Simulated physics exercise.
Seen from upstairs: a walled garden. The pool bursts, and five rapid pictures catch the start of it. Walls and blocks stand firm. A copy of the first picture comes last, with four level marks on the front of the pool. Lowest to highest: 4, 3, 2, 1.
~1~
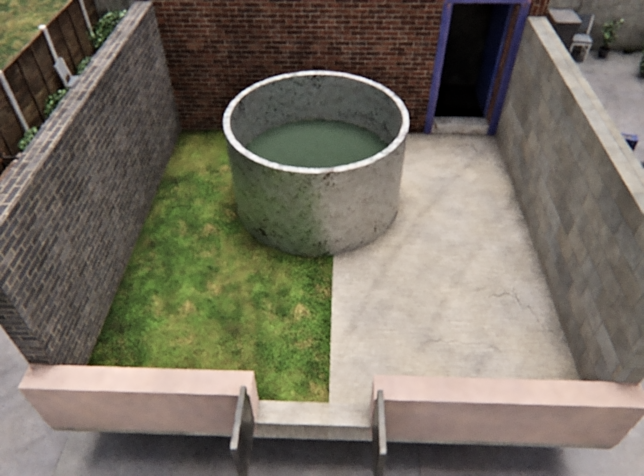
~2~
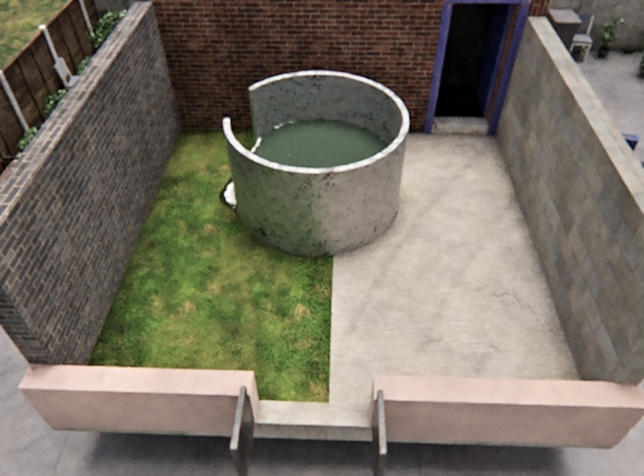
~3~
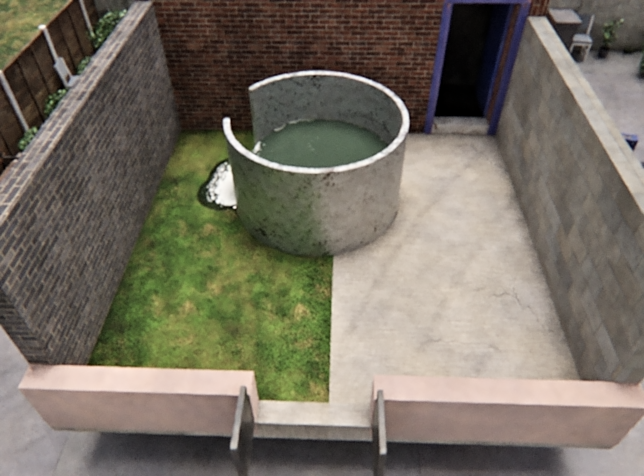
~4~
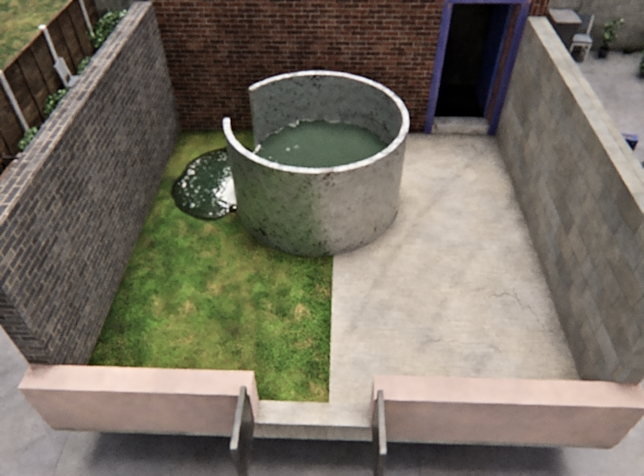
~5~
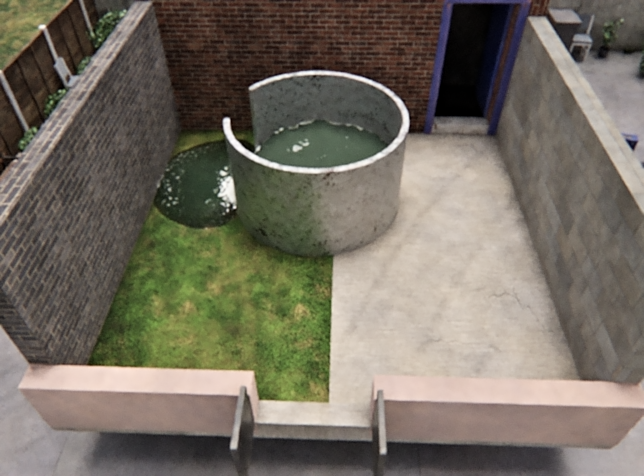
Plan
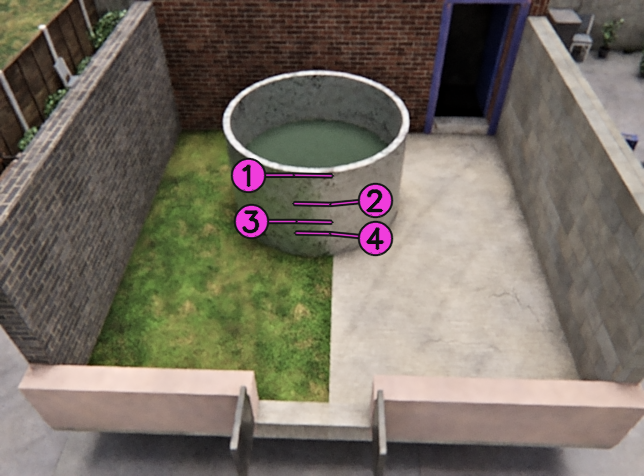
The video shows a walled garden from above, with a round pool of still green water; a gap appears in the pool's left side, and water pours through it, spreading leftward across the grass in a widening dark puddle.
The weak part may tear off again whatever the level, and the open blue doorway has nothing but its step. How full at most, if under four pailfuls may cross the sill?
2 is the one.
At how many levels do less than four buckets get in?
Three of them.
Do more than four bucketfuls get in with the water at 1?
Yes, that goes wrong.
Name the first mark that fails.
It is 1.
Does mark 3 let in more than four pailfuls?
No, that is safe.
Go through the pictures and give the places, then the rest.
The first picture shows water in the pool at rest, its middle at (317, 162); foot of the blue doorway at (459, 134); open gate at (313, 370).
The second picture shows front seen at (231, 201), 1 % of the ground wet.
The third picture shows front seen at (206, 198), 3 % of the ground wet.
The fourth picture shows front seen at (198, 160), 7 % of the ground wet.
The fifth picture shows front seen at (168, 164), 10 % of the ground wet.
On the marked copy, 1 at (312, 175); 2 at (312, 203); 3 at (313, 221); 4 at (313, 233); from the bottom up 4, 3, 2, 1.
With 1, about 13 bucketfuls get in.
With 2, a bucket or two gets in.
With 3, nothing gets over.
With 4, nothing gets over.
